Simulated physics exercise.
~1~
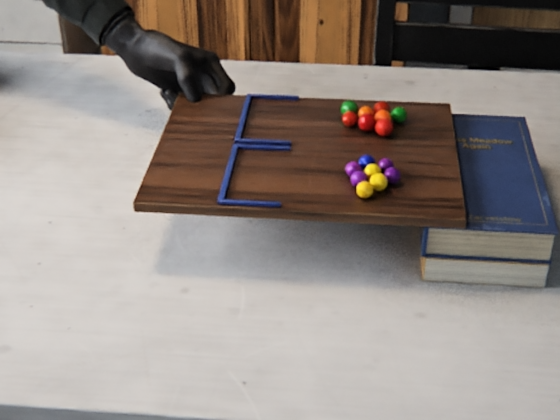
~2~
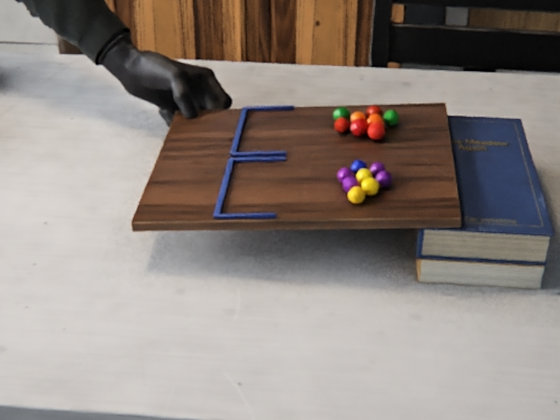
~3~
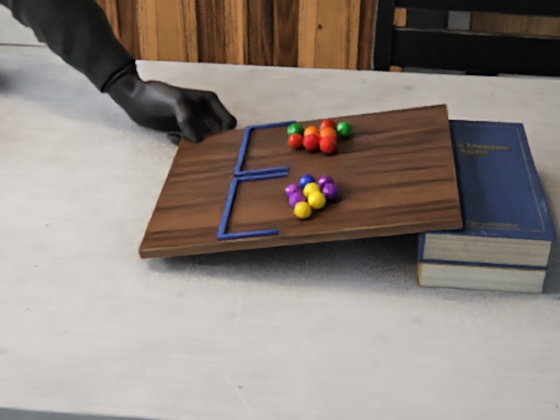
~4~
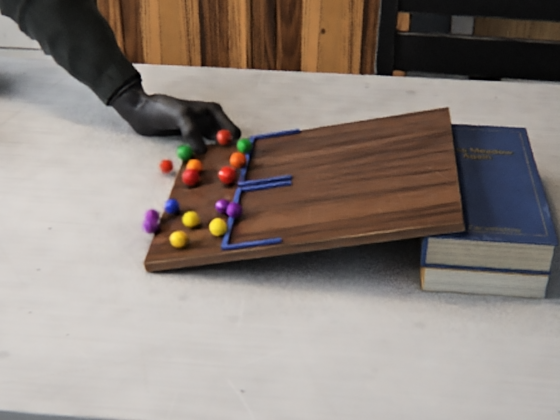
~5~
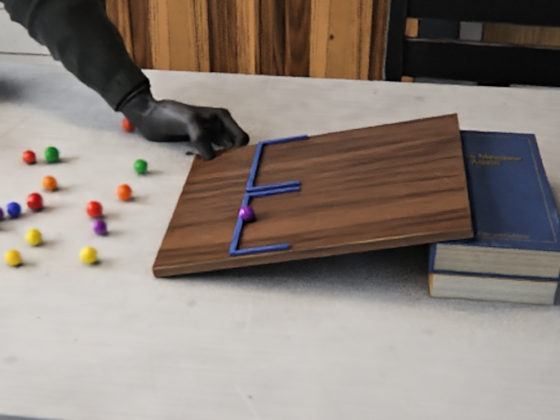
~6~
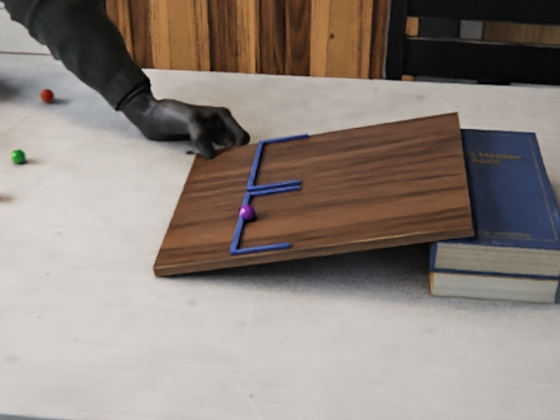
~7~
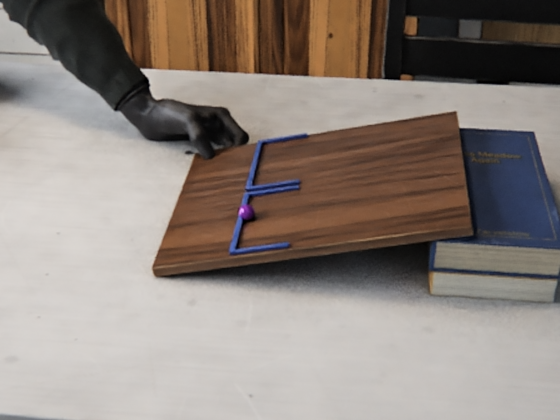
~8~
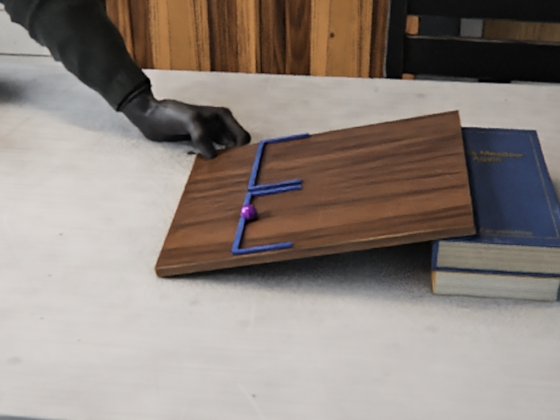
Colourful balls roll left down a tilting board and off the table, leaving one purple ball behind.
